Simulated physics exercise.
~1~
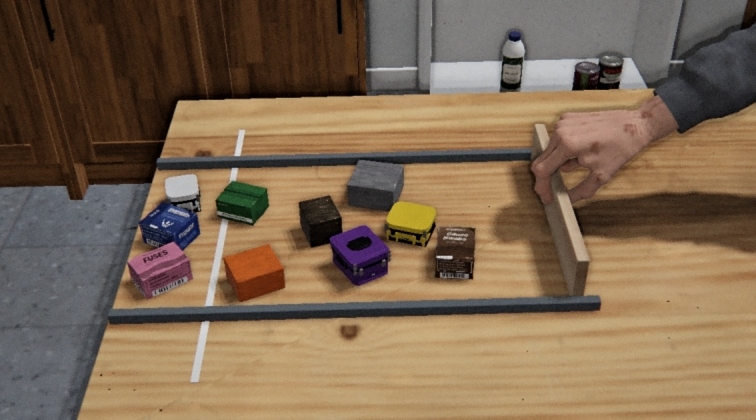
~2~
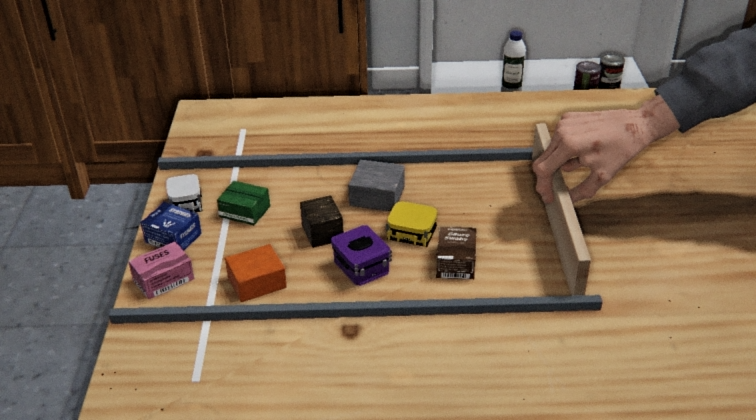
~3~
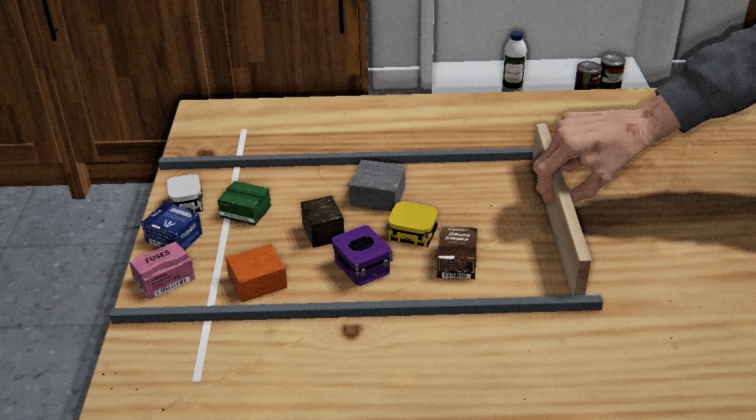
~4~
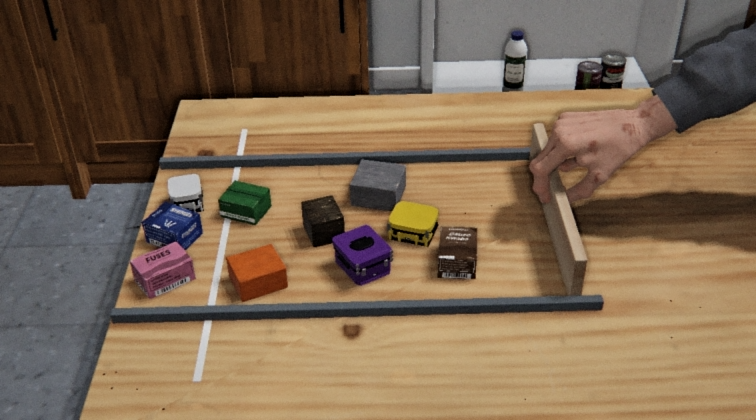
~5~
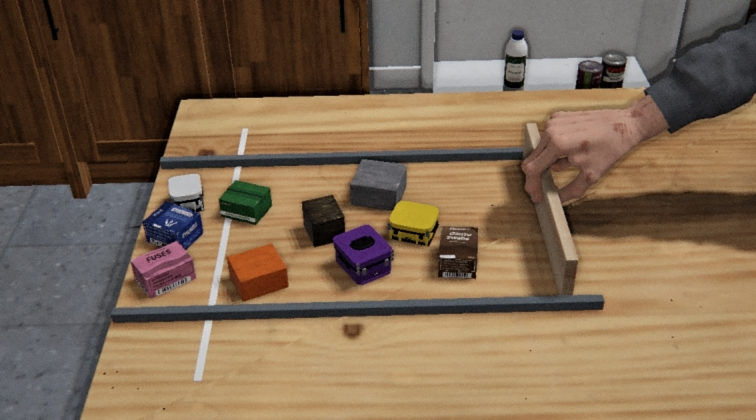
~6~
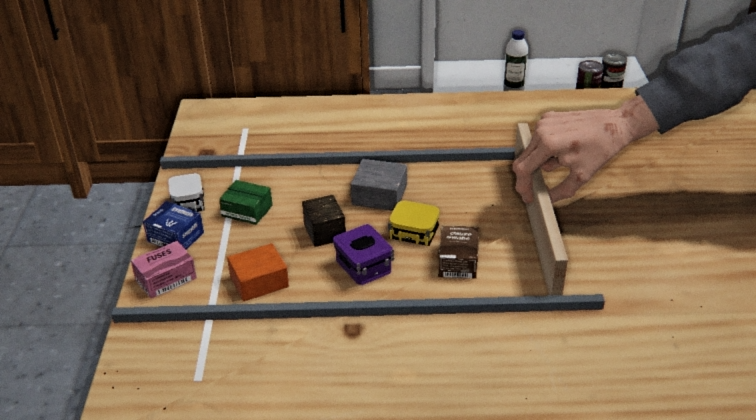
On a wooden table, a hand holds an upright board at the right end of two dark rails, with small coloured boxes and cases scattered between them. The board stays nearly still at first, then slides a short way left, while the scattered items remain in place.
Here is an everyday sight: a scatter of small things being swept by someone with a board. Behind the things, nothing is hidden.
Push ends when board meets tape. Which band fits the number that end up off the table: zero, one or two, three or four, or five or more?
Lost three or four.
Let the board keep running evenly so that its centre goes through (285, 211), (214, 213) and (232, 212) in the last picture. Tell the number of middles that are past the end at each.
The counts would come out as 1, 4 and 4.
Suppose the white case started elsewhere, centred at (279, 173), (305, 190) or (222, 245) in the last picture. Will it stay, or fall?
Taking the places in the order given: It holds firm, it holds firm, it drops.
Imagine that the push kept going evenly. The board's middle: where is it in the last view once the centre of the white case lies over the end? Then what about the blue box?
The middle is at (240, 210) when it's the white case, and at (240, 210) when it's the blue box.
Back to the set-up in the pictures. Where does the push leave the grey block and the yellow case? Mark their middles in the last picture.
Near (208, 192) and (203, 233).
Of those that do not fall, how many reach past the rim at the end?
It's 0.
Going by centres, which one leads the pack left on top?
Green box ends nearest.
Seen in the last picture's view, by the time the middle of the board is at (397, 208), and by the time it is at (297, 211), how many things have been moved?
In order, the tallies are 4 and 8.
Soon after, none off yet; blue box at rest near (174, 227); pink box at rest near (164, 269); white case at rest near (187, 194).
Then, none off yet; blue box moving near (167, 228); pink box tipped a little near (107, 272); white case moving near (179, 195).
At rest, the number that fall off is three or four; fallen, orange block, white case, pink box and blue box.
